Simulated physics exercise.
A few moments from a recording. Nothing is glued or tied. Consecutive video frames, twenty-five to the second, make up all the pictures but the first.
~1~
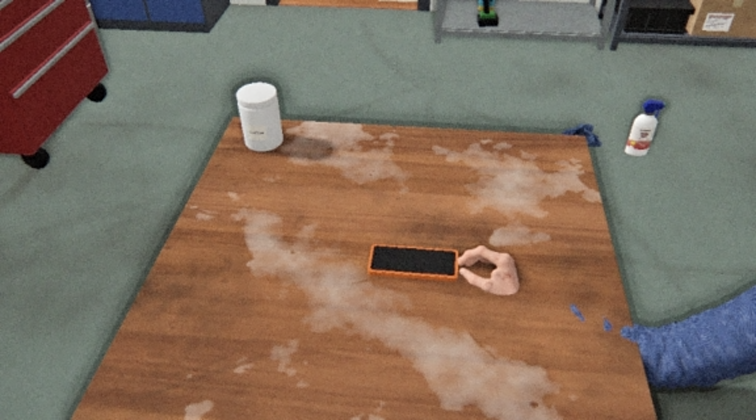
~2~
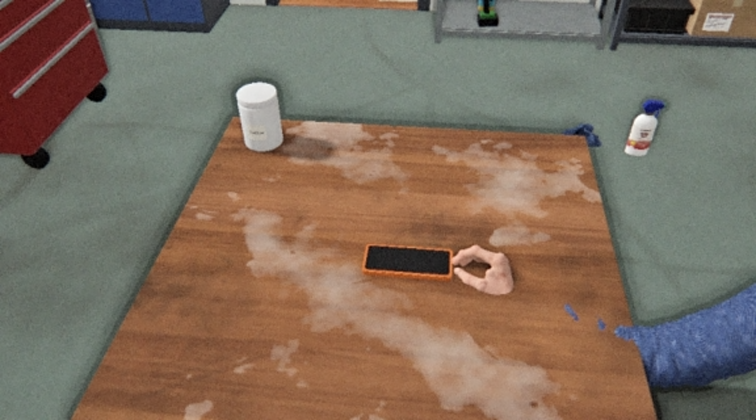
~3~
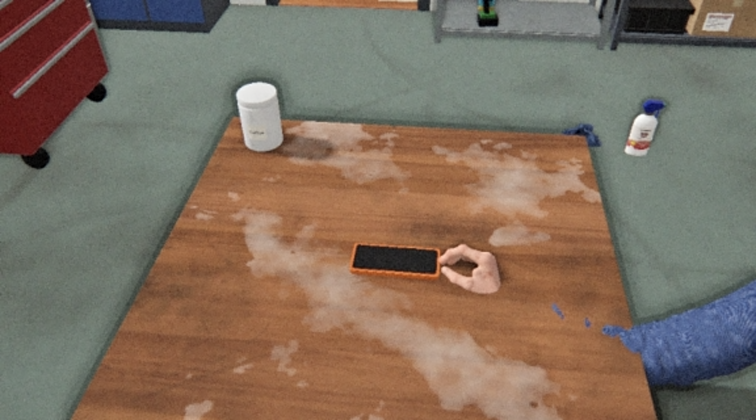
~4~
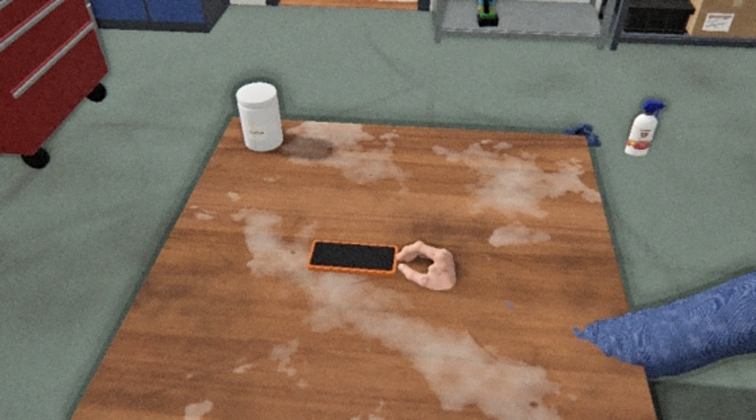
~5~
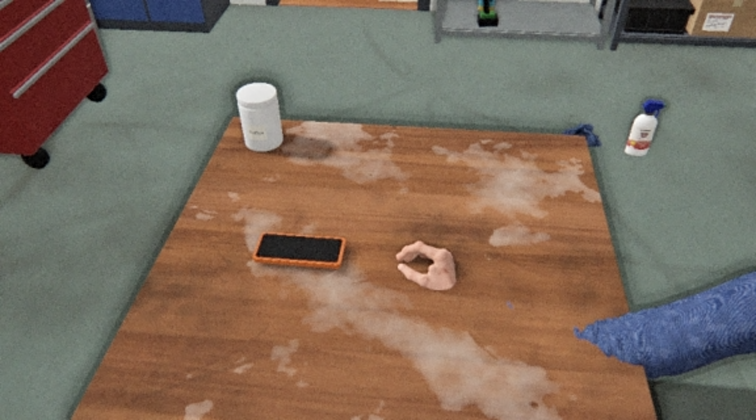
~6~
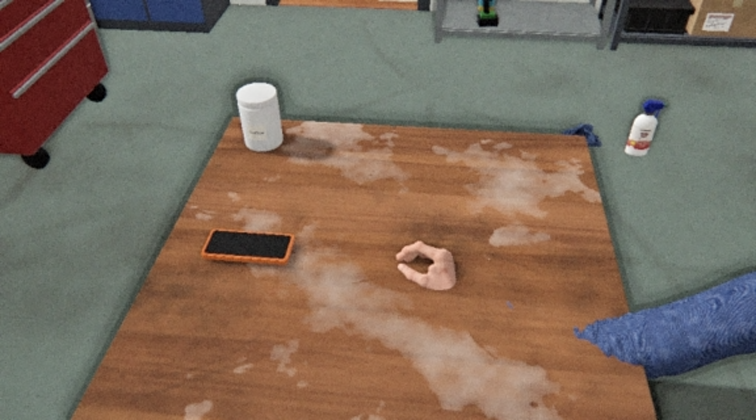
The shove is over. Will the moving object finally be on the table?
It is going to finish off the table.
Then, 0.10 s on from there, orange phone now off the table.
Then, 0.30 s on from there, things are still on the move.
Then, 0.50 s on from there, as before.
In the end, off the table, orange phone.
